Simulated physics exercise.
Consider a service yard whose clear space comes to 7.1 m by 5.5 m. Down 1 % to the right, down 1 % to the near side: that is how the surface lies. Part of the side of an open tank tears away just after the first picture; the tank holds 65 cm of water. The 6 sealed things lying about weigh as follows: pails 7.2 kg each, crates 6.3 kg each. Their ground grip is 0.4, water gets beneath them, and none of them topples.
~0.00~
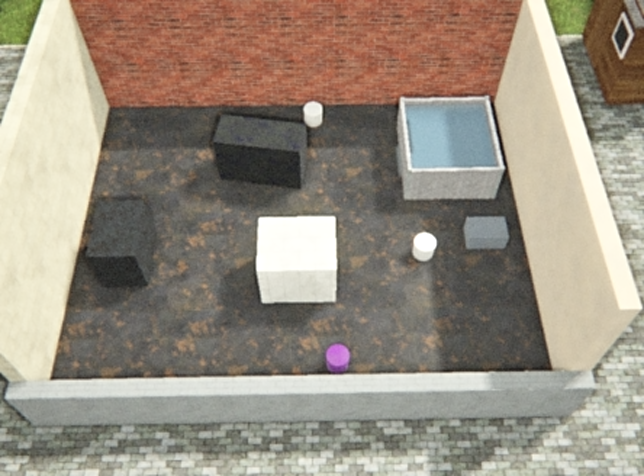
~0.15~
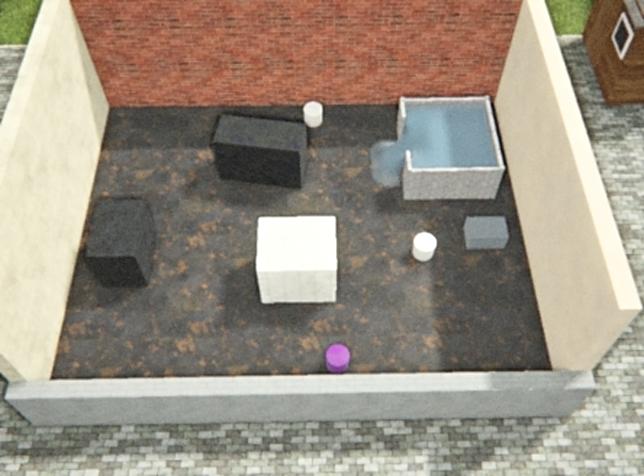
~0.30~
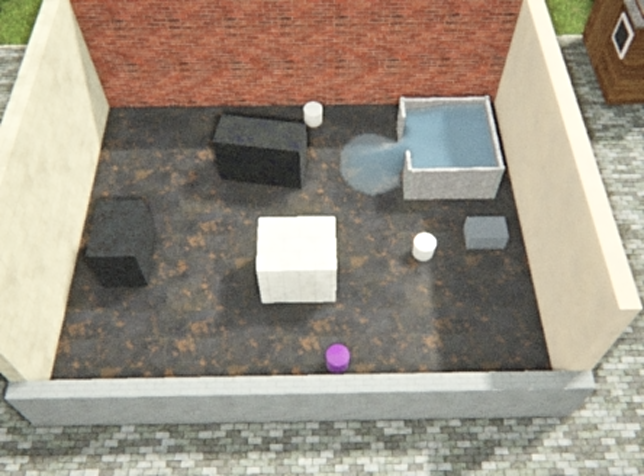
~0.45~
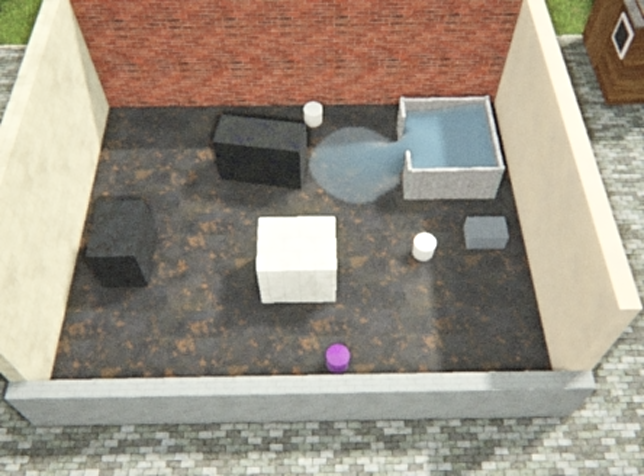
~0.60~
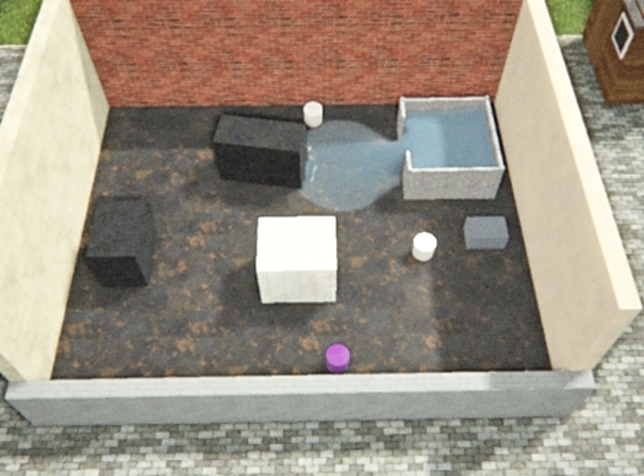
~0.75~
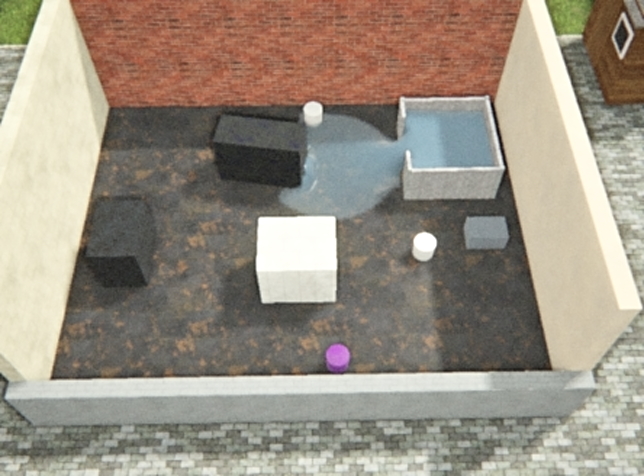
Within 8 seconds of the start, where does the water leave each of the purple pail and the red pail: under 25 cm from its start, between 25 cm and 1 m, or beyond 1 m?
Outcome: Purple pail: Scarcely budges; red pail: Is displaced far.
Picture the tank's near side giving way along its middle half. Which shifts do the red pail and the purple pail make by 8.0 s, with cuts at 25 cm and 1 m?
In that case the red pail does not really move while the purple pail winds up well away.
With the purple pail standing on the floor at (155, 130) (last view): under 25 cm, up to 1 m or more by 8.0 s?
It ends far away.
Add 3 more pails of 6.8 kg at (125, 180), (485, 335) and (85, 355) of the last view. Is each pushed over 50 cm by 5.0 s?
Lab note - in order: Above threshold / below threshold / below threshold.
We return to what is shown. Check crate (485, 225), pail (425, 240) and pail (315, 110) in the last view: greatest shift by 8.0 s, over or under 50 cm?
In sequence - stayed below the line; stayed below the line; crossed the line.
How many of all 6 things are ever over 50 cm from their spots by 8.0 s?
Count: 2.
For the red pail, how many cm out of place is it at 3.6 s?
About 350 cm.
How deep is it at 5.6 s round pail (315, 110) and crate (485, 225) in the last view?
About 9 and 1 cm.
After 1.6 s the purple pail is near (338, 355), 0.0 m from its start, aground; the red pail is near (212, 112), 1.6 m from its start, aground; 0 afloat.
After 3.6 s the purple pail is near (338, 355), 0.0 m from its start, aground; the red pail is near (102, 168), 3.3 m from its start, afloat; 2 afloat.
After 5.6 s the purple pail is near (338, 355), 0.0 m from its start, aground; the red pail is near (76, 307), 4.6 m from its start, aground; 1 afloat.
After 8.0 s the purple pail is near (338, 355), 0.0 m from its start, aground; the red pail is near (116, 339), 4.6 m from its start, aground; 0 afloat.
